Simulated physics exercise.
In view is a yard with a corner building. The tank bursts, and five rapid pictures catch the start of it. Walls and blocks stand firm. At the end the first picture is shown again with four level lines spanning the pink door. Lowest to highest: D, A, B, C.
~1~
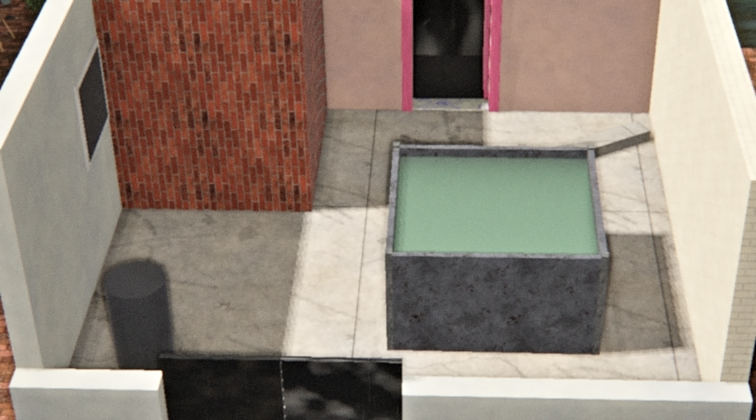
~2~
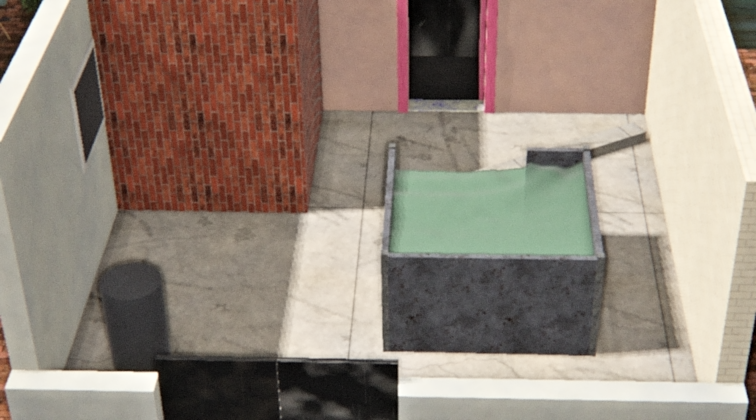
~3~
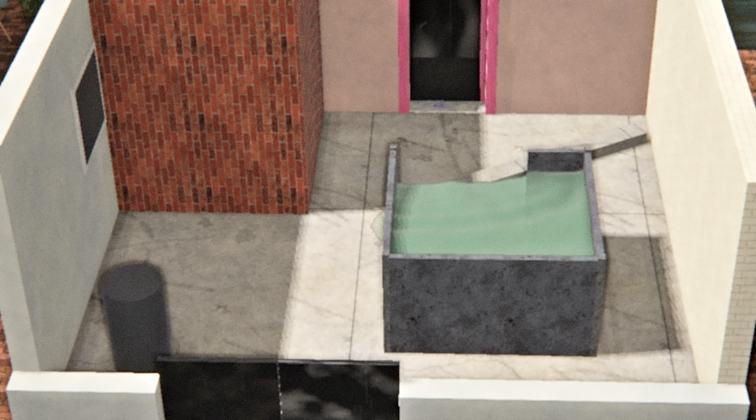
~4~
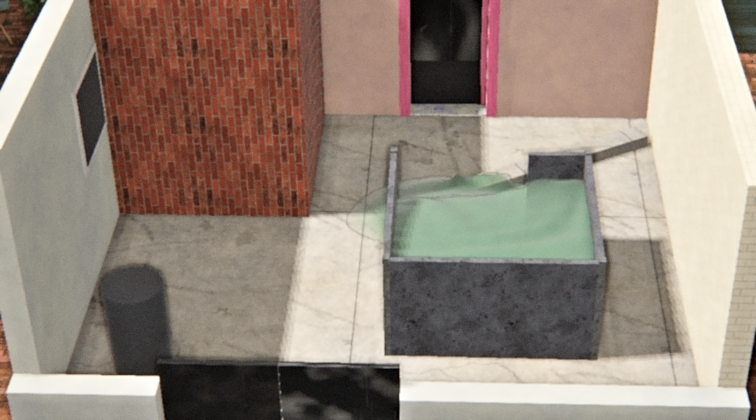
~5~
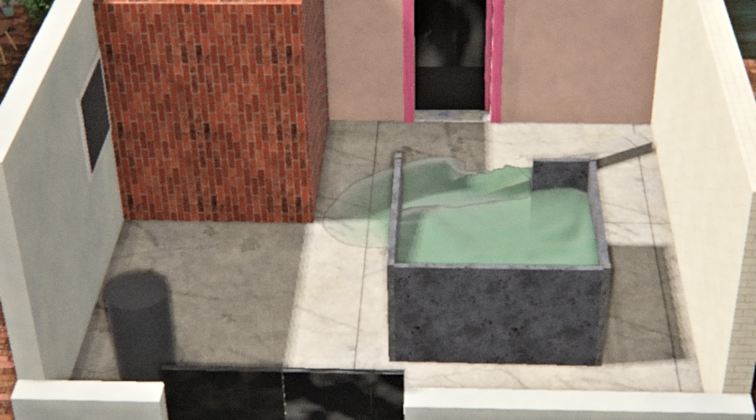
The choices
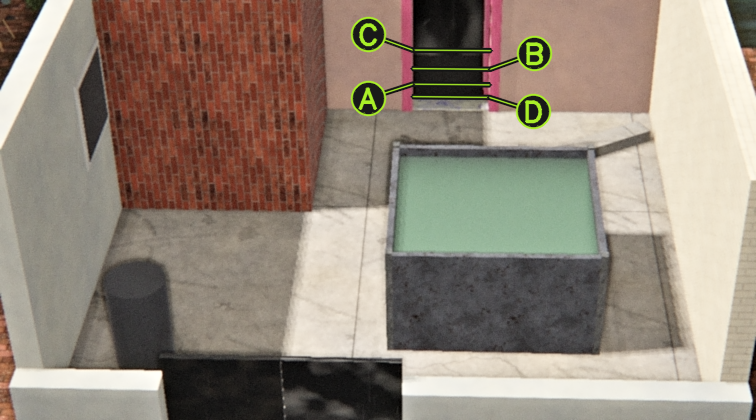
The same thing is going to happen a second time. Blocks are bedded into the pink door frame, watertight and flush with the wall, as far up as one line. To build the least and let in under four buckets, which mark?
Mark B just does it.
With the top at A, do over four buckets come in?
Yes, it does.
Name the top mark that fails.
That would be A.
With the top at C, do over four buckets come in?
No, not at all.
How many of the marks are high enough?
Two of the four.
In lime, A at (451, 84); B at (451, 68); C at (451, 50); D at (451, 96); from the bottom up D, A, B, C.
Choosing A, about 11 bucketfuls get in.
Choosing B, a splash gets over, under a bucket.
Choosing C, nothing gets over.
Choosing D, dozens of bucketfuls pour in.
